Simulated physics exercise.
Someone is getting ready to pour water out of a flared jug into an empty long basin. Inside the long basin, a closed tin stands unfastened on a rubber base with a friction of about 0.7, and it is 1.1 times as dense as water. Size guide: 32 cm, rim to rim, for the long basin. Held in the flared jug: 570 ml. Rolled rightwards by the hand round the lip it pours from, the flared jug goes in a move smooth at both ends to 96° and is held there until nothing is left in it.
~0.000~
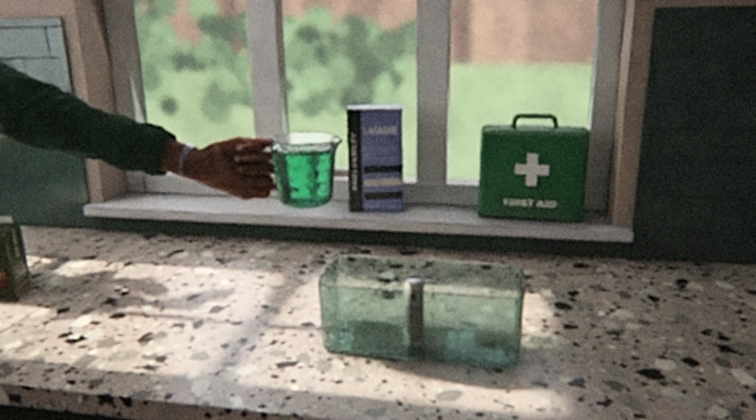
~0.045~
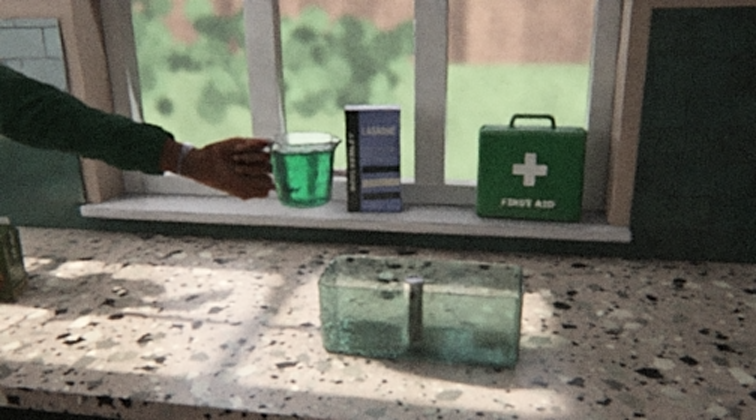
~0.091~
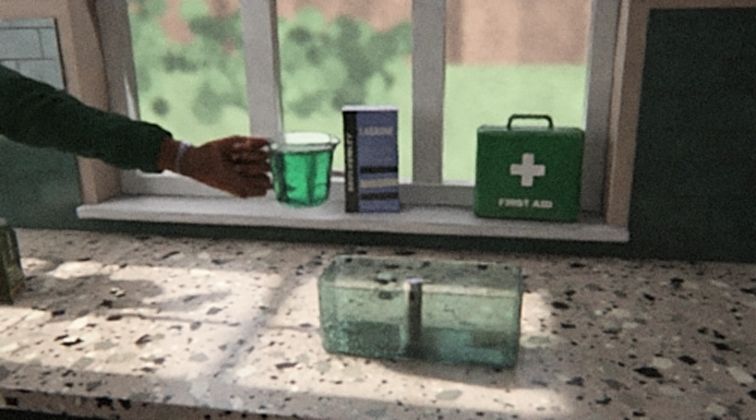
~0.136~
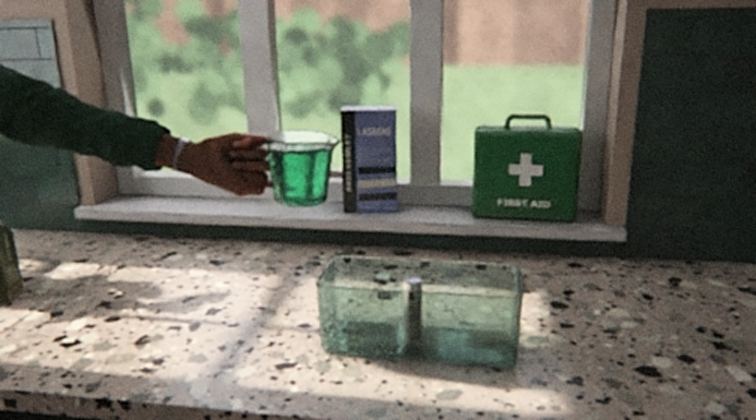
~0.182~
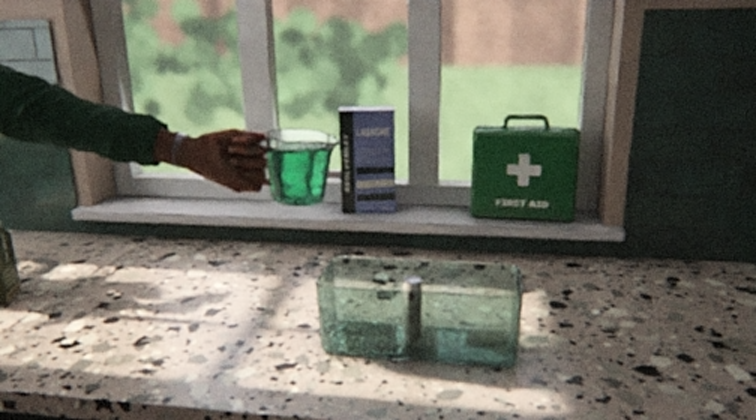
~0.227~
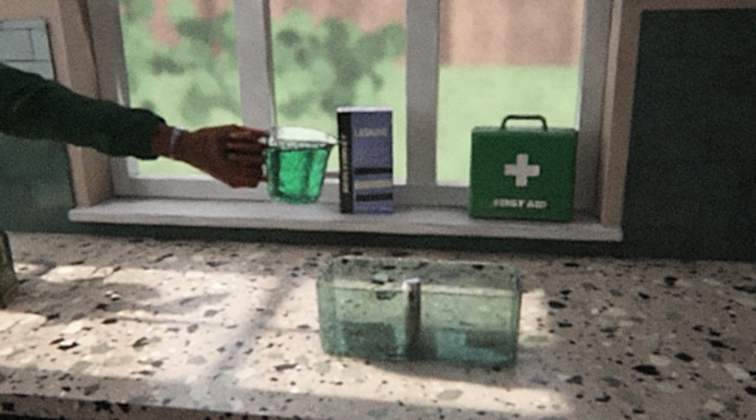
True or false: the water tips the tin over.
False.
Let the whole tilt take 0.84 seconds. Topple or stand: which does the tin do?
Then it keeps standing.
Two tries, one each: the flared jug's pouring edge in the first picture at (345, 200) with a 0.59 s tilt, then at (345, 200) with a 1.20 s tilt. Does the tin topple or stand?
Run one: It tumbles. Run two: It tumbles.
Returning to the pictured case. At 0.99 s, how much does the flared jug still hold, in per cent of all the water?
What remains is about 32 percent of it all.
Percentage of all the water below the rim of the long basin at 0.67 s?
Estimate - around 1 in a hundred parts.
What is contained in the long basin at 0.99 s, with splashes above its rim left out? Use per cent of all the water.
Near 30 in a hundred.
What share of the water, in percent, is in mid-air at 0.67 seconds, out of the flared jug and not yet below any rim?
Some 16 % is the figure.
Then, 0.67 s in, the tilt is 57° and 83 per cent is still to pour; the tin stands where it began.
Then, 0.99 s in, the tilt is 89° and 31 per cent is still to pour; the tin stands where it began.
Then, 1.33 s in, the tilt is 96° and 3 per cent is still to pour; the tin stands where it began.
Then, 1.70 s in, the tilt is 96° and 0 per cent is still to pour; the tin stands where it began.
Finally, the tin stands where it began.
